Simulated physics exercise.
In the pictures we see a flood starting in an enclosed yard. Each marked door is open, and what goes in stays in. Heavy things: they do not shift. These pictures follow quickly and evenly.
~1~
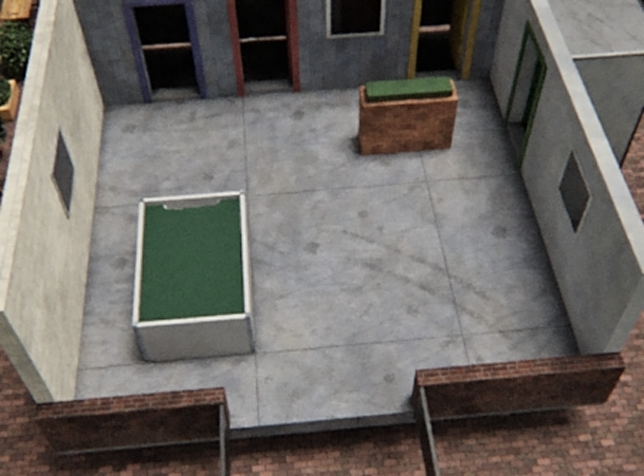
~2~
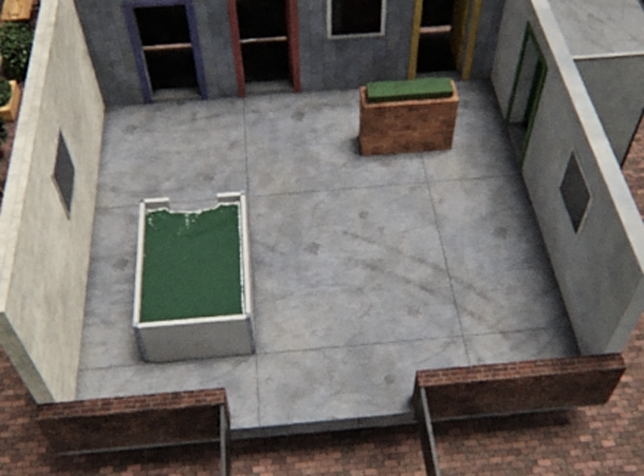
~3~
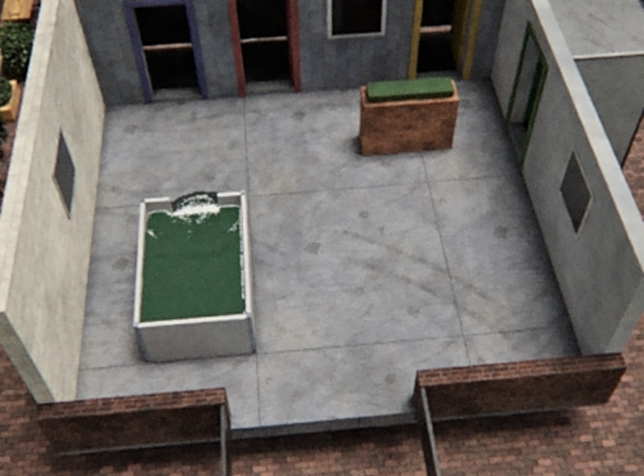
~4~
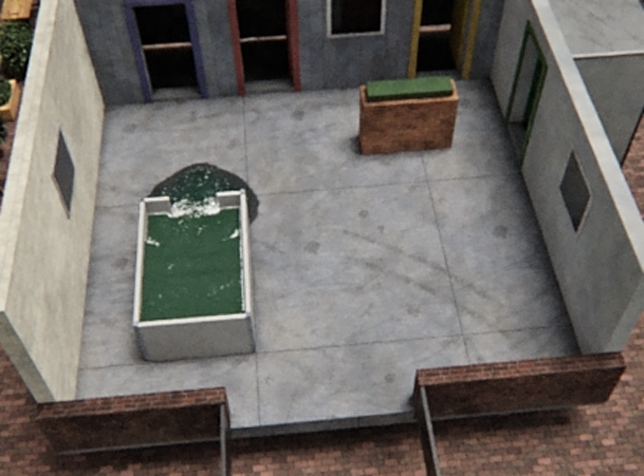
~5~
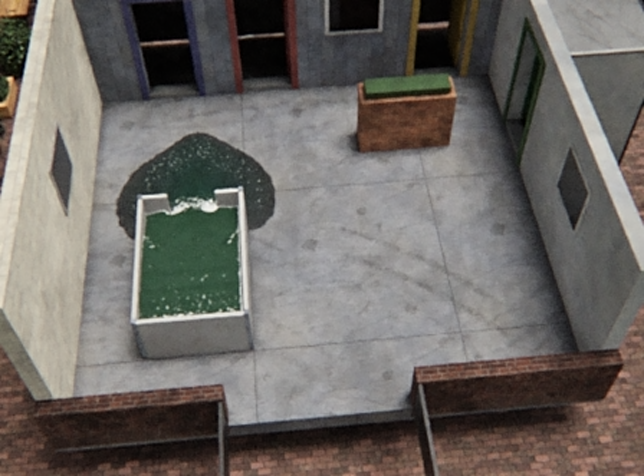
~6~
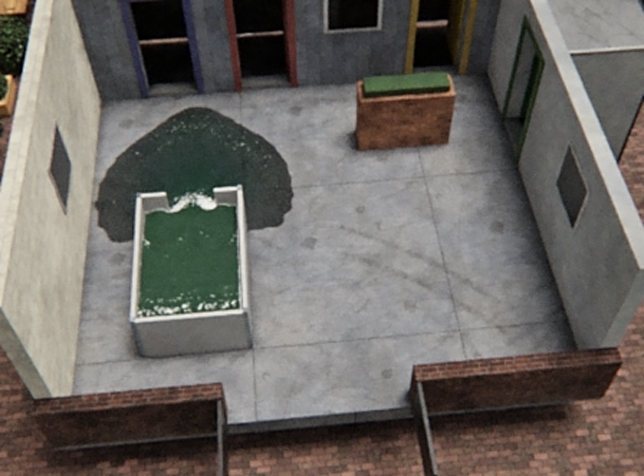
In this clip, green water sits level in an open white-walled tank in a walled concrete yard, then pours through a gap in the tank's far side and spreads across the floor in a widening dark pool.
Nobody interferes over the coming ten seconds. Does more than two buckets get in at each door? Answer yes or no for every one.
Yellow door: Yes, green door: No, blue door: Yes, red door: Yes.
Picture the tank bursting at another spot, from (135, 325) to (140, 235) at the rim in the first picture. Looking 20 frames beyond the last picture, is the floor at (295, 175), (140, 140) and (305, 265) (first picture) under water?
Sequence: Spared / wetted / spared.
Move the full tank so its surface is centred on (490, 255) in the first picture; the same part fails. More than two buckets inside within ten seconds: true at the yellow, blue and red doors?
My answer is that the yellow door ends up above, the blue door ends up beneath and the red door ends up beneath.
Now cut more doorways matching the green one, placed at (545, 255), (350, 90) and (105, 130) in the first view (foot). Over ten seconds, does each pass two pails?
Taking them as listed, the first doesn't reach the limit, the second doesn't reach the limit and the third gets past the limit.
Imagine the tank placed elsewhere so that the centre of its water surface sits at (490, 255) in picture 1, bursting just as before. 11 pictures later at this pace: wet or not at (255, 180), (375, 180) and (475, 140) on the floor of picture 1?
Spot one is touched, spot two is touched, spot three is touched.
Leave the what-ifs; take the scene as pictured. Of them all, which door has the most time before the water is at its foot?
The green-painted one.
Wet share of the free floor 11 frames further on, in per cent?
Close to 30 percent, by my reckoning.
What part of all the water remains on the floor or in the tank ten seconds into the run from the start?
Roughly 80 %.
A moment on, water covers 30 % of the floor; the yellow door not reached, the green door not reached, the blue door over two buckets in, the red door under two buckets in.
Next, water covers 30 % of the floor; the yellow door not reached, the green door not reached, the blue door far over two buckets in, the red door over two buckets in.
Then, water covers 40 % of the floor; the yellow door under two buckets in, the green door not reached, the blue door far over two buckets in, the red door far over two buckets in.
Later, water covers 60 % of the floor; the yellow door under two buckets in, the green door wet at the sill, nothing in, the blue door far over two buckets in, the red door far over two buckets in.
In the end, water covers 95 % of the floor; the yellow door far over two buckets in, the green door wet at the sill, nothing in, the blue door far over two buckets in, the red door far over two buckets in.
